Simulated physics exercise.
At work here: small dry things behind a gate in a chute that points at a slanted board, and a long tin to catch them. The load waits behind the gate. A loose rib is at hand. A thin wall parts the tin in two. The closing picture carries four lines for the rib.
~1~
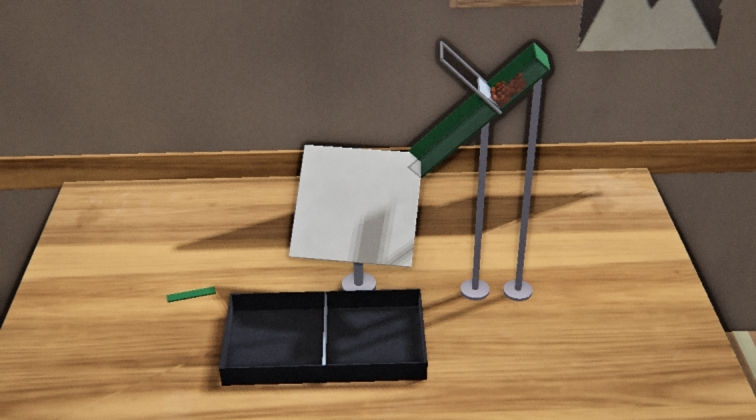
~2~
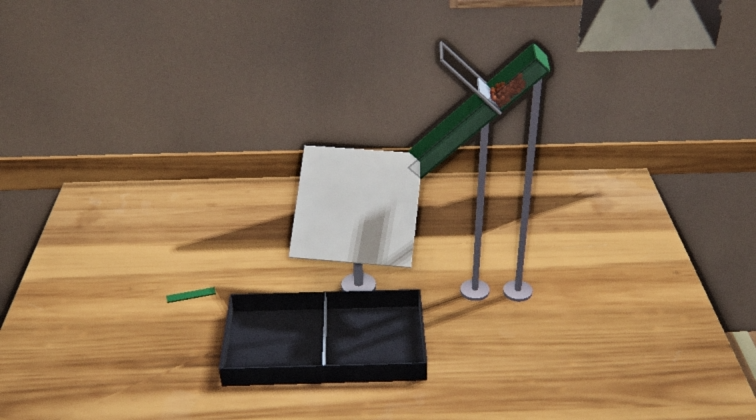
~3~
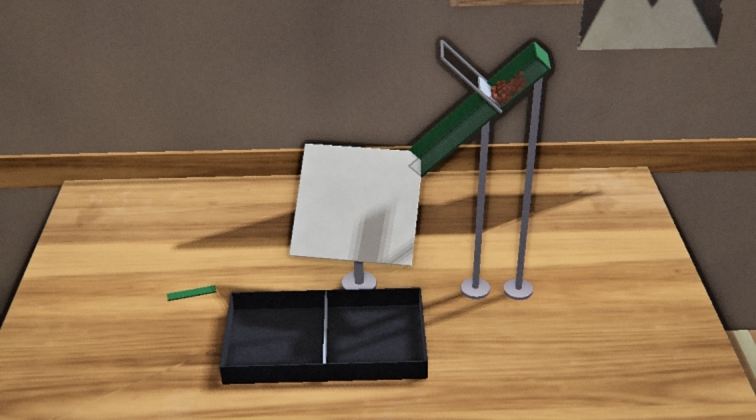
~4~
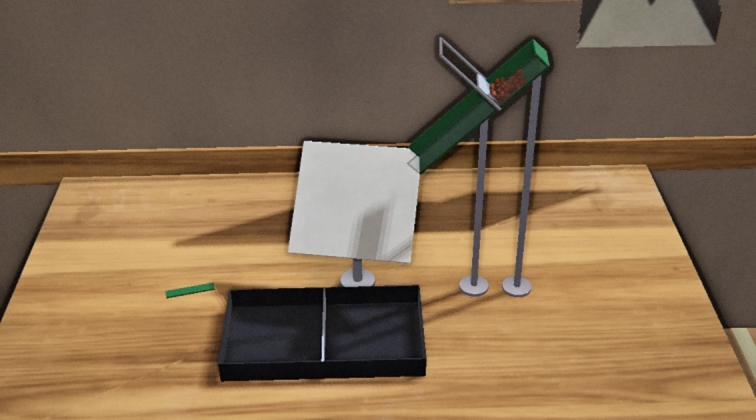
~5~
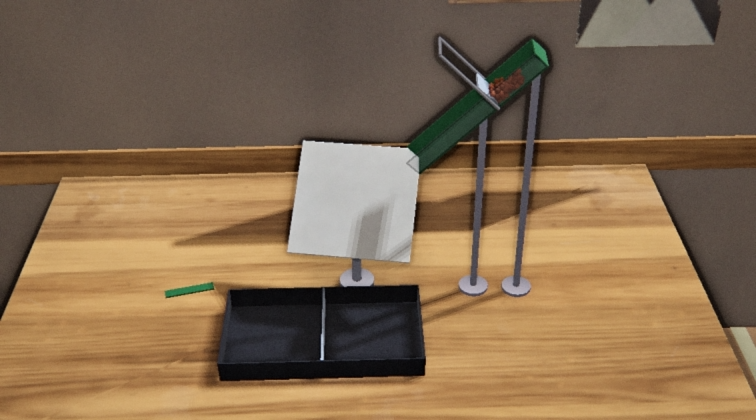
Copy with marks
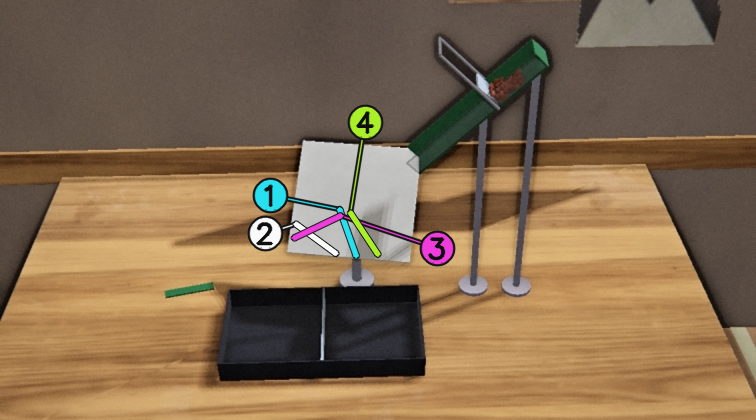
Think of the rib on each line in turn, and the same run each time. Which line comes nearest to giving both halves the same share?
3 works best here.
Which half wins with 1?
Right.
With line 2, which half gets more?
More lands on the right.
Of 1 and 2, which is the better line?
That would be 2.
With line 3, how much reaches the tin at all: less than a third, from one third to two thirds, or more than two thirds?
More than two thirds.
On the marked copy, line 1 from (339, 209) to (356, 255); line 2 from (295, 224) to (335, 253); line 3 from (340, 215) to (294, 237); line 4 from (350, 212) to (377, 254).
With 1, of what is caught, only a few in the left half, all but a few in the right.
With 2, of what is caught, a small share in the left half, the bulk in the right.
With 3, of what is caught, close to two thirds in the left half, close to a third in the right.
With 4, of what is caught, a small share in the left half, the bulk in the right.
